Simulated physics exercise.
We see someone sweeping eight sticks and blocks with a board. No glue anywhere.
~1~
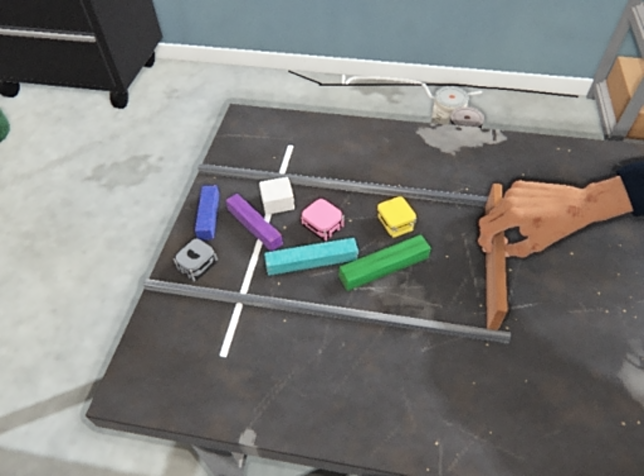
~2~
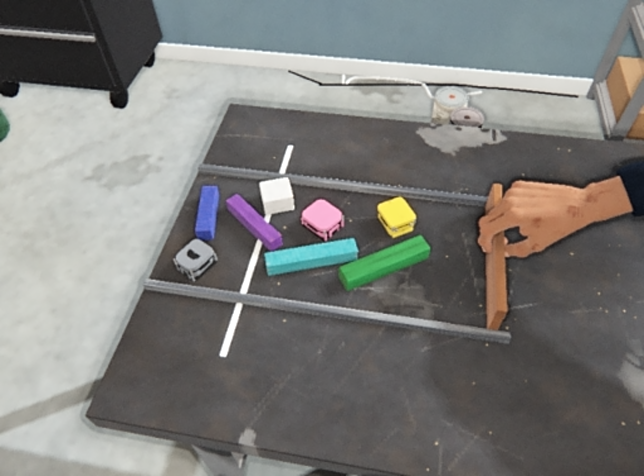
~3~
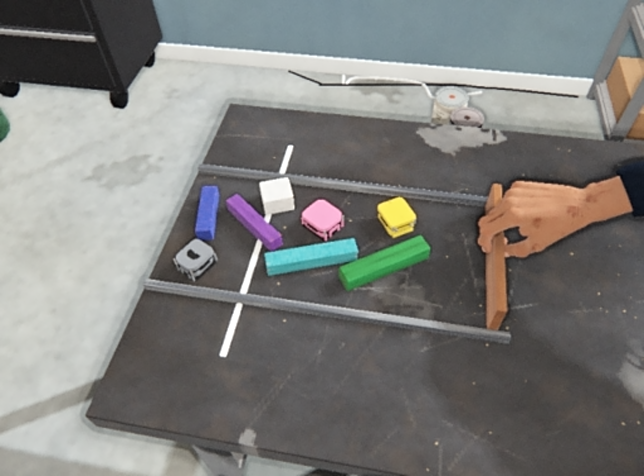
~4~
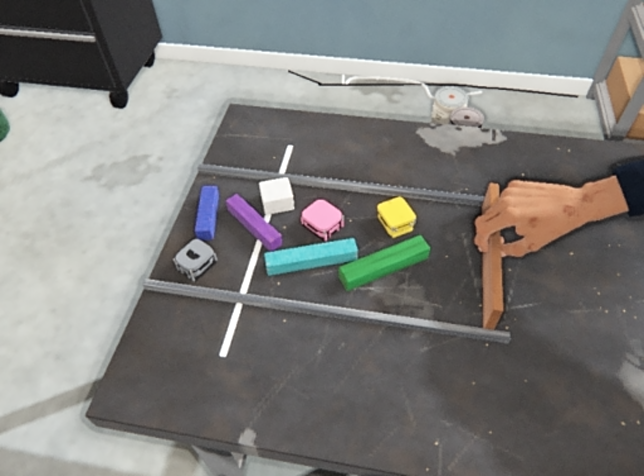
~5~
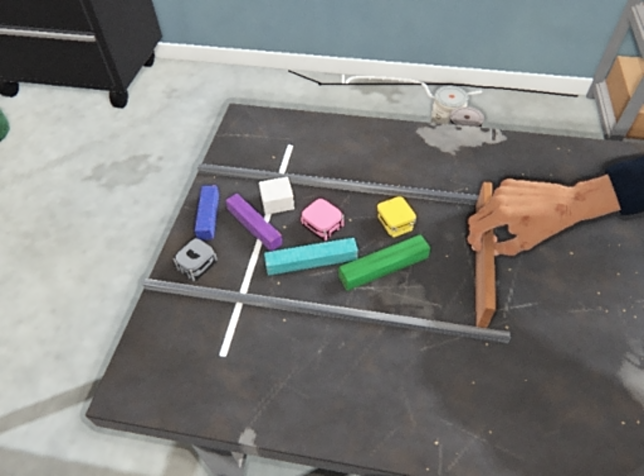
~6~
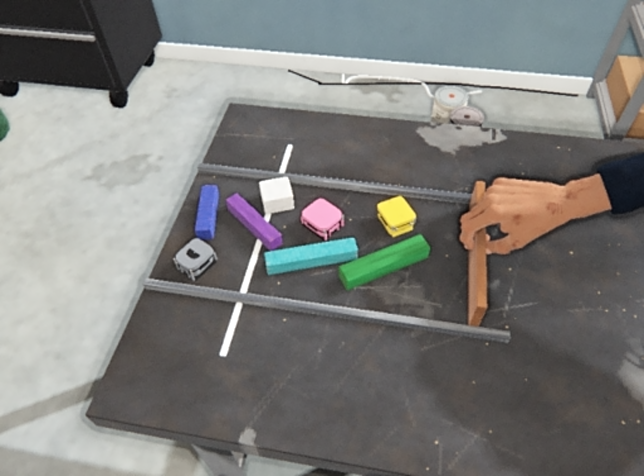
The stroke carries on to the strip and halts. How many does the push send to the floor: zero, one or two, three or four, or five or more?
The number that fall off is zero.
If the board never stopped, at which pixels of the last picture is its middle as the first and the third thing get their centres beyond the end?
Near (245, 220) and (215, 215).
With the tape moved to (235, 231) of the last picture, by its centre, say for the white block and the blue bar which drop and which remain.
The white block holds on, the blue bar is lost.
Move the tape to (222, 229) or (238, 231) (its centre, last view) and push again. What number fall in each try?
It would be 2 and 1.
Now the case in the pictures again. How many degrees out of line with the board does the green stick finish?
About 0°.
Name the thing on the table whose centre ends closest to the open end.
That is the blue bar.
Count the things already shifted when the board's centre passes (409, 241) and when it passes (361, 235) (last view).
At the one place 2, at the other 4.
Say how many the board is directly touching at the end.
In contact: 2.
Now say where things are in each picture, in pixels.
In the first frame, blue bar (208, 212); grey case (196, 260); purple bar (254, 222); board (495, 253); tape (262, 235).
In the second frame, grey case (196, 260); board (495, 253).
In the third frame, purple bar (254, 222); turquoise bar (311, 257).
In the fourth frame, blue bar (207, 212); white block (277, 196).
In the fifth frame, grey case (196, 260); green stick (384, 262).
In the sixth frame, blue bar (207, 212); grey case (196, 259); purple bar (253, 222); board (477, 250); tape (262, 234).
A little later, none off yet; blue bar at rest near (207, 212); grey case at rest near (196, 259); purple bar at rest near (253, 222).
Next, none off yet; blue bar moving near (203, 212); grey case at rest near (196, 259); purple bar shifted a little near (230, 219).
When it is over, the number that fall off is zero.
